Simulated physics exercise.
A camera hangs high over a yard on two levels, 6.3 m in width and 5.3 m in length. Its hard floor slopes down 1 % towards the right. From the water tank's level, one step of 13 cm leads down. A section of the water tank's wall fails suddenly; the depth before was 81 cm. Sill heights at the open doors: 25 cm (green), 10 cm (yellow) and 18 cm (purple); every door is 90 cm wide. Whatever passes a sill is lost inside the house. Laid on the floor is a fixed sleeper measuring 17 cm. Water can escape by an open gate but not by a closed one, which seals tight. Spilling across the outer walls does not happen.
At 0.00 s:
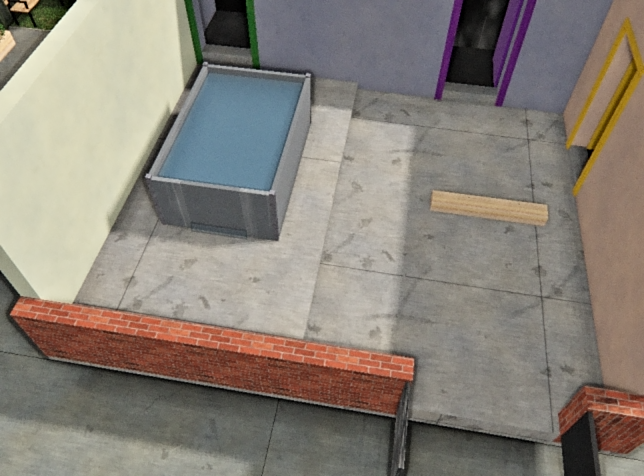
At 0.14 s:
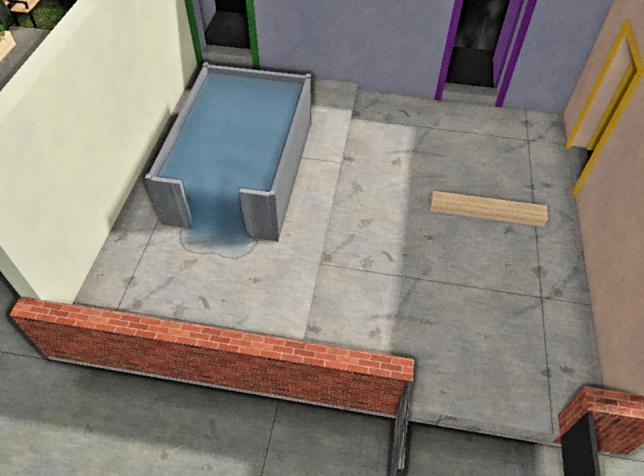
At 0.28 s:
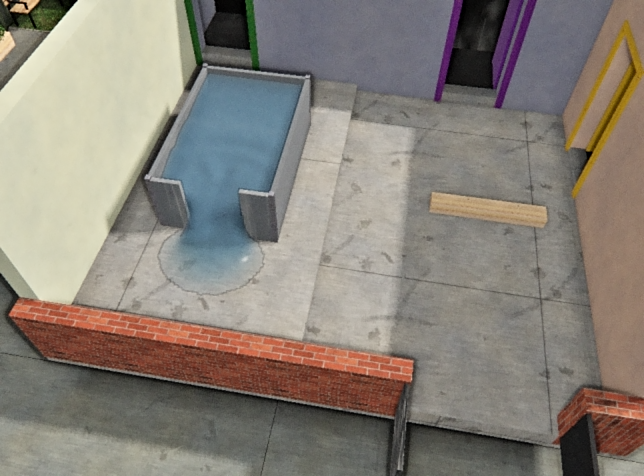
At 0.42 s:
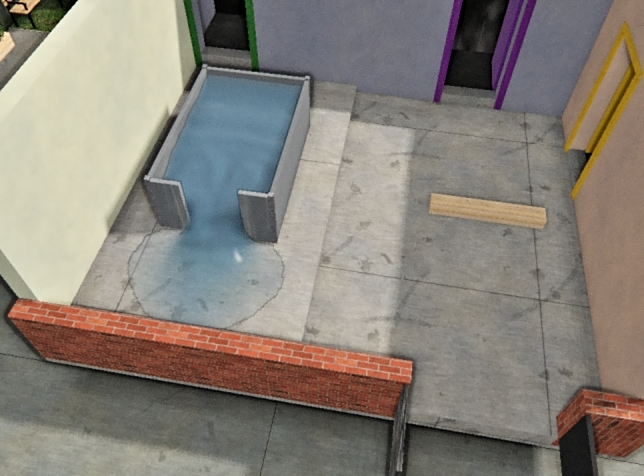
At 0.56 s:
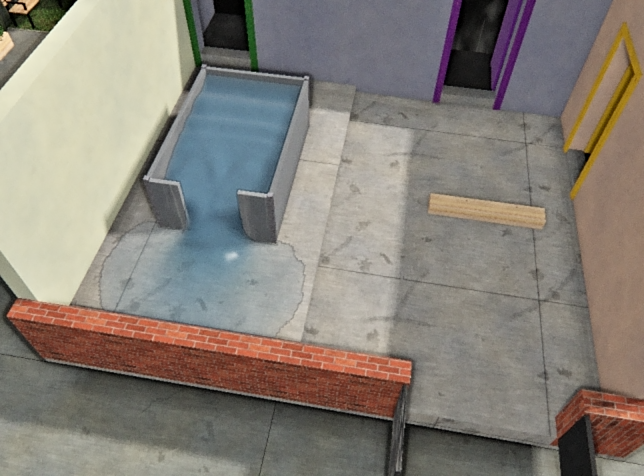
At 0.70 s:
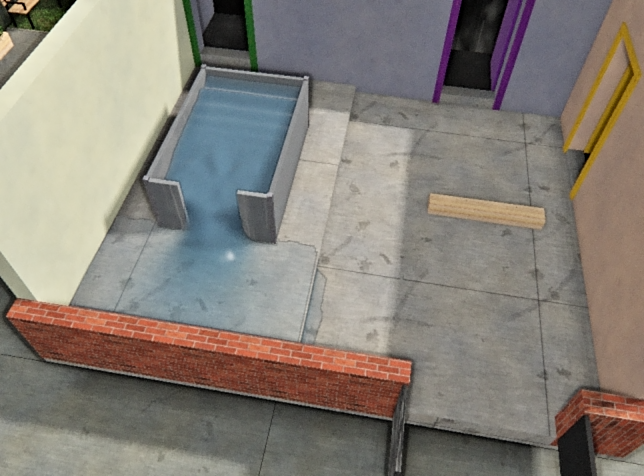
The footage shows a walled concrete yard with a grey water tank, whose near wall opens in the middle; water pours through the gap, spreads across the floor to the red brick wall, and extends rightward over the step.
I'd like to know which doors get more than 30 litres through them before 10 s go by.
Green door: Holds, yellow door: Holds, purple door: Holds.
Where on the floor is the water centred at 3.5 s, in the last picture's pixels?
The water is centred near (265, 224).
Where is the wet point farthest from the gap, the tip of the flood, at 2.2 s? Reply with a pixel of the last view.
(602, 424).
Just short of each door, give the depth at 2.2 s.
Readings (cm): Green = 0; yellow = 0; purple = 0.
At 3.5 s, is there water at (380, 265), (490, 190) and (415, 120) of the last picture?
Going through the three points: Awash, then not yet touched, then not yet touched.
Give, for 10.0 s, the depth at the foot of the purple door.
It's about 11.0 cm.
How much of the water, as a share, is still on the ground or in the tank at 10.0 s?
Still there: Roughly 90 %.
After 1.4 s water covers 20 % of the floor and is deepest (53 cm) near (59, 326); green door not reached, yellow door not reached, purple door not reached.
After 2.2 s water covers 35 % of the floor and is deepest (43 cm) near (176, 346); green door not reached, yellow door not reached, purple door not reached.
After 3.5 s water covers 55 % of the floor and is deepest (31 cm) near (205, 69); green door 23 cm at the sill, 0 L in, yellow door 2 cm at the sill, 0 L in, purple door not reached.
After 6.0 s water covers 85 % of the floor and is deepest (20 cm) near (592, 350); green door 16 cm at the sill, 8 L in, yellow door 6 cm at the sill, 0 L in, purple door 11 cm at the sill, 0 L in.
After 10.0 s water covers 90 % of the floor and is deepest (19 cm) near (559, 119); green door 10 cm at the sill, 8 L in, yellow door 13 cm at the sill, 4 L in, purple door 11 cm at the sill, 0 L in.
